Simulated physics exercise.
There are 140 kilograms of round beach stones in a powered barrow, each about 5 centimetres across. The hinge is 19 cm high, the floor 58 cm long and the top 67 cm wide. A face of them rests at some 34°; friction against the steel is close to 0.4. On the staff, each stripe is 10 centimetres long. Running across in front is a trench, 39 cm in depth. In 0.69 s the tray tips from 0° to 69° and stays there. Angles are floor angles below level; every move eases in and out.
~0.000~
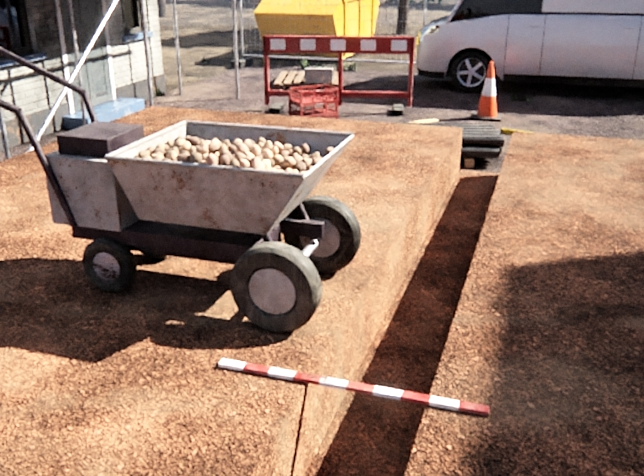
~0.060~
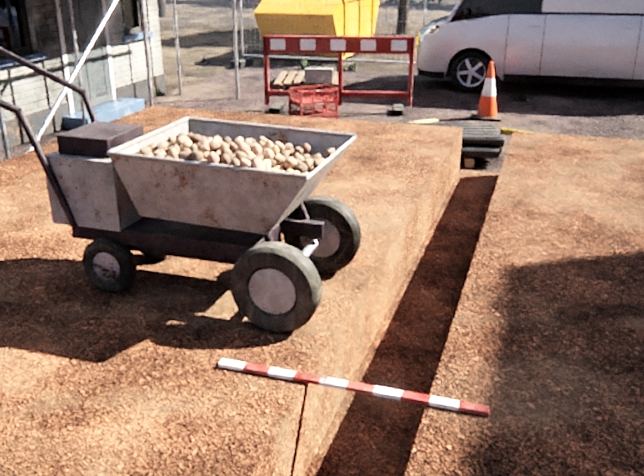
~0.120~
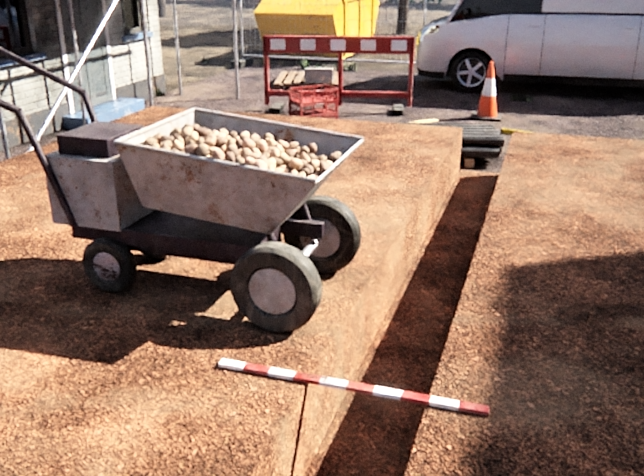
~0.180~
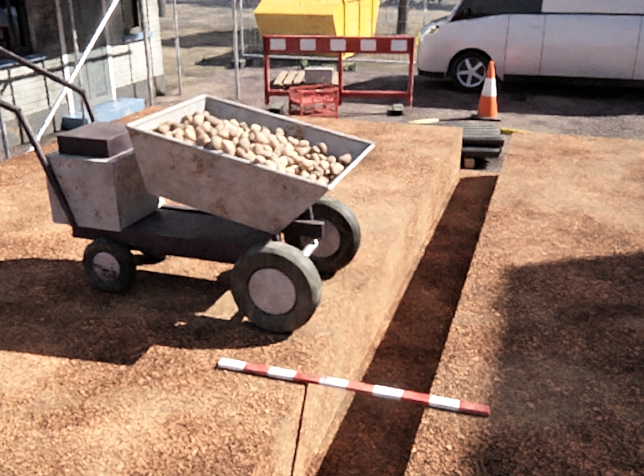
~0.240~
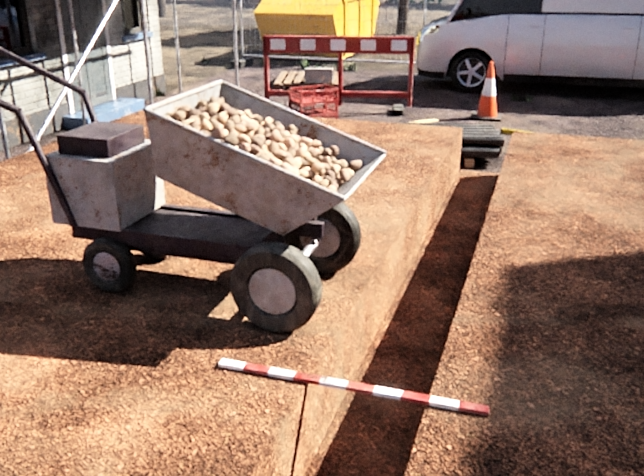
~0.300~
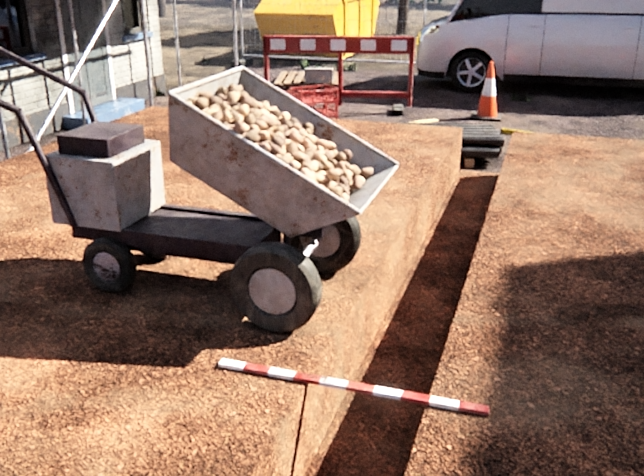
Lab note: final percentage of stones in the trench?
Approx. 33 %.
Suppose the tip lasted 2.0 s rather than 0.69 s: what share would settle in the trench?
Close to 55 percent, then.
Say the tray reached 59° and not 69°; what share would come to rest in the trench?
It comes out at about 35 percent.
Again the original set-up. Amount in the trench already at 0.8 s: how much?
About 10 per cent by then.
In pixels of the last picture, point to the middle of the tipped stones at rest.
Their middle ends up near (501, 324).
After 0.5 s the floor is at 59°; 100 % in the tray; the foremost stones are at (390, 235).
After 0.8 s the floor is at 69°; 68 % in the tray, 10 % in the trench, 22 % past the trench; the foremost stones are at (510, 316).
After 1.1 s the floor is at 69°; 18 % in the tray, 15 % in the trench, 67 % past the trench; the foremost stones are past the picture's edge.
After 3.1 s the floor is at 69°; 0 % in the tray, 33 % in the trench, 67 % past the trench; the foremost stones are past the picture's edge.
